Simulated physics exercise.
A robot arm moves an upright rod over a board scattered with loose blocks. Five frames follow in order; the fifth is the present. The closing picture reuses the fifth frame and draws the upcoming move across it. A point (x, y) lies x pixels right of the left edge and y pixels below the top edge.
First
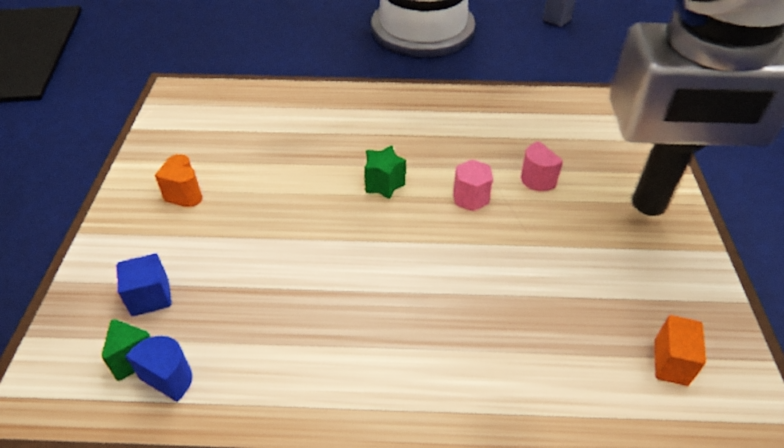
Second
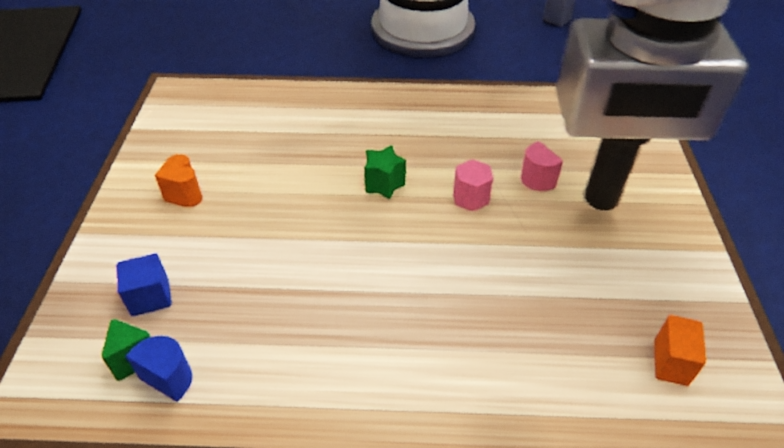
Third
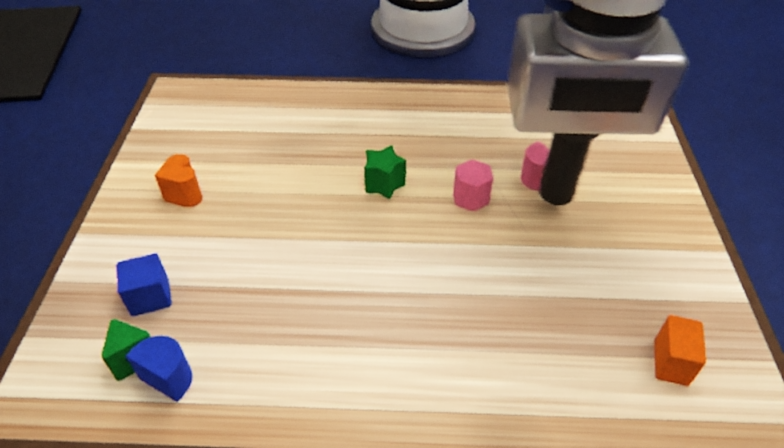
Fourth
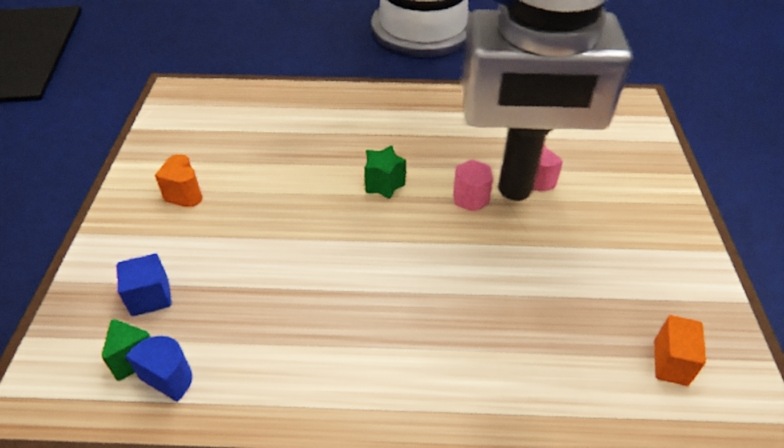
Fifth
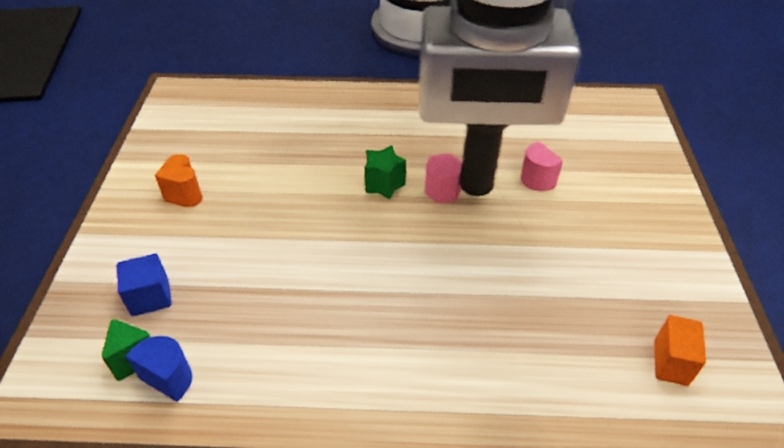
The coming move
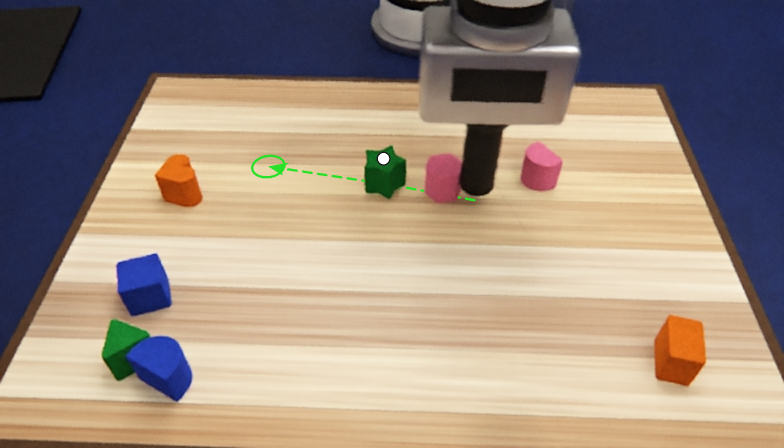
A robot arm holding a dark upright rod reaches over a pale striped wooden board on a blue surface, seen from above at a fixed angle. An orange heart-shaped block, blue blocks and a green one lie left, a green star and two pink blocks upper middle, and an orange block lower right. The rod glides left, passing before the rounded pink block, then pushes the six-sided pink block toward the star.
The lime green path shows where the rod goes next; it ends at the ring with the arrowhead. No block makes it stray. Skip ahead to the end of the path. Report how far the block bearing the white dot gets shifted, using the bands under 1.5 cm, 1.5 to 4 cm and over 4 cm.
Moves over 4 cm.
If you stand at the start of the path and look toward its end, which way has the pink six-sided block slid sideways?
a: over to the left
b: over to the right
Correct choice: B.
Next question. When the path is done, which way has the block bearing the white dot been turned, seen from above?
From overhead, anticlockwise.
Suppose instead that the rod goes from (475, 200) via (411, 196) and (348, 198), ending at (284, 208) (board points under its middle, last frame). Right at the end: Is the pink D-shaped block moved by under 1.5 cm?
In short: Yes.
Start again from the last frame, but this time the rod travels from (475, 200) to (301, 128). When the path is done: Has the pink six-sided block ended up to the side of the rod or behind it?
Final answer: No.
The line goes straight from (475, 200) to (268, 166); the dot is on the green star.
The first path, step by step. One third of the way, rod (403, 173); green star (359, 152), turned 70° anticlockwise; pink six-sided block (389, 141), turned 50° clockwise.
Two thirds of the way, rod (333, 162); green star (303, 143), turned 90° anticlockwise; pink six-sided block (378, 135), turned 85° clockwise.
At the end, rod (266, 152); green star (237, 132), turned 85° anticlockwise; pink six-sided block (378, 135), turned 85° clockwise; pink D-shaped block unmoved.
